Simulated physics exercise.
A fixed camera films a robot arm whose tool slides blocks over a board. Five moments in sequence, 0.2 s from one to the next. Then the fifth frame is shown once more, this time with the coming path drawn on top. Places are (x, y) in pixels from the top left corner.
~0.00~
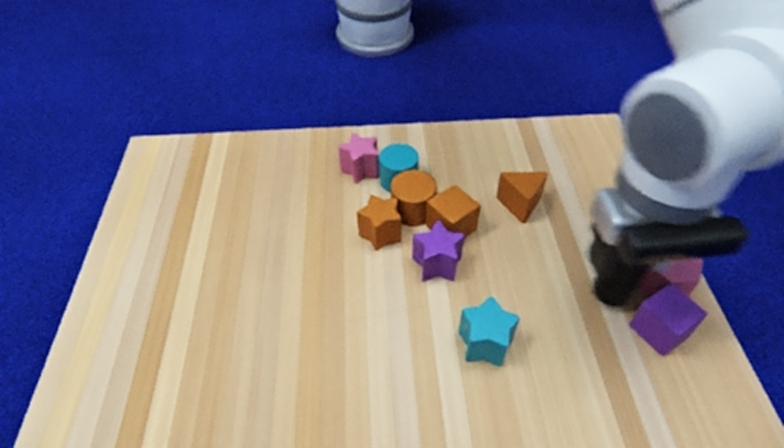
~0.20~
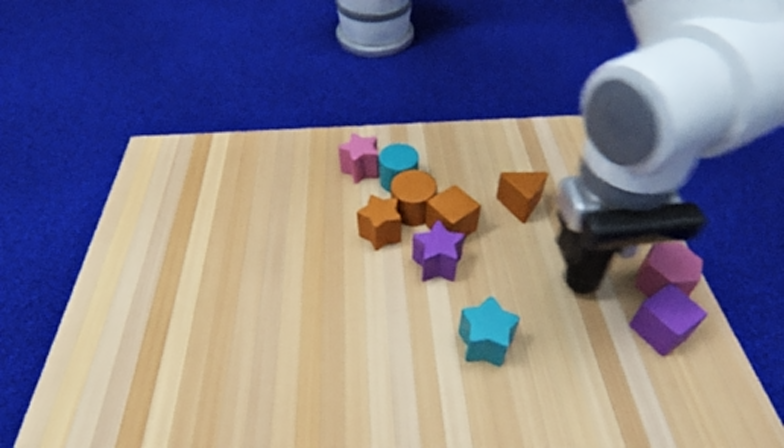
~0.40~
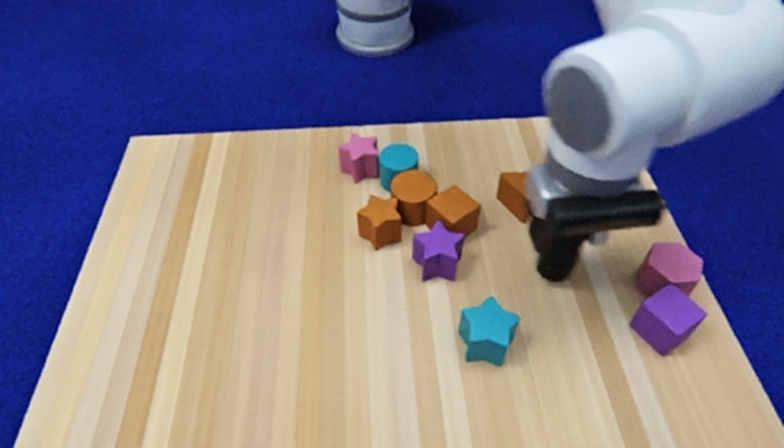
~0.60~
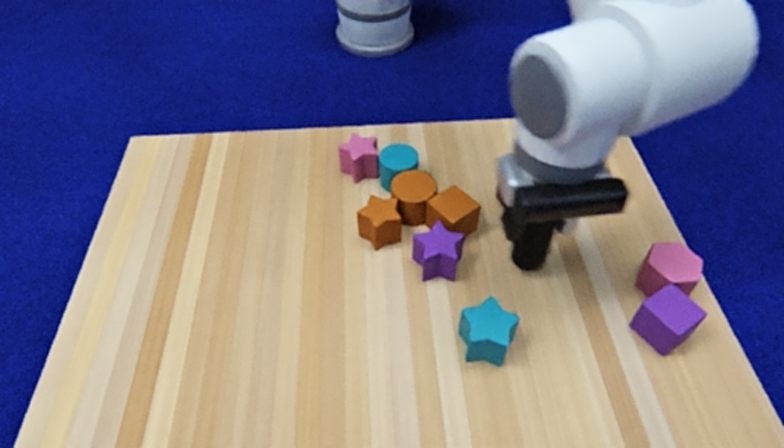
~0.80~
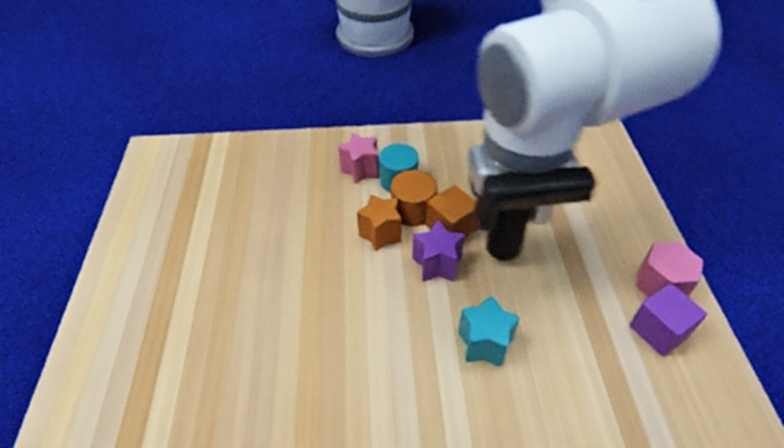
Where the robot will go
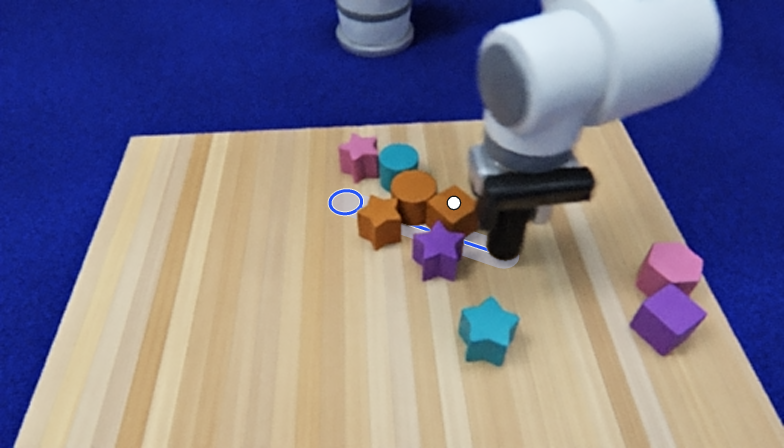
A white robot arm with a dark tool reaches in from the upper right over a striped wooden board on a blue surface, seen from above at an angle. Pink, turquoise, orange and purple blocks cluster near the upper middle, a turquoise star sits below, and pink and purple blocks lie at right. The arm glides steadily left and slightly up, passing before an orange triangle, while blocks and camera stay still.
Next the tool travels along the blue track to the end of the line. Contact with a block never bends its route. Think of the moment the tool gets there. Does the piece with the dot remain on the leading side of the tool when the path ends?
Yes
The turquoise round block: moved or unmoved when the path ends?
The result: It moves.
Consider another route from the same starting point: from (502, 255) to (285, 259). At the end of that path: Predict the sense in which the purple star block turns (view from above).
Answer: Against the clock.
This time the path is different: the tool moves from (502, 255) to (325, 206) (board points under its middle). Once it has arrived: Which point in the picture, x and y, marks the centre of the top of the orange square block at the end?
I'd say the orange square block ends with its top centre at (314, 157).
Drawn move, straight from (502, 255) to (346, 202); the dot is on the orange square block.
On the path given first. One third of the way, tool at (447, 229); orange star block at (377, 210); turquoise round block at (396, 148); orange round block at (385, 177); orange square block at (418, 195), turned 15° anticlockwise.
Two thirds of the way, tool at (394, 212); pink star block at (350, 133), turned 35° clockwise; orange star block at (360, 211), turned 70° anticlockwise; turquoise round block at (396, 148); orange round block at (340, 157); orange square block at (367, 178).
At the end, tool at (345, 195); pink star block at (347, 129), turned 70° clockwise; orange star block at (348, 209), turned 125° anticlockwise; turquoise round block at (396, 148); orange round block at (305, 137); orange square block at (322, 159).
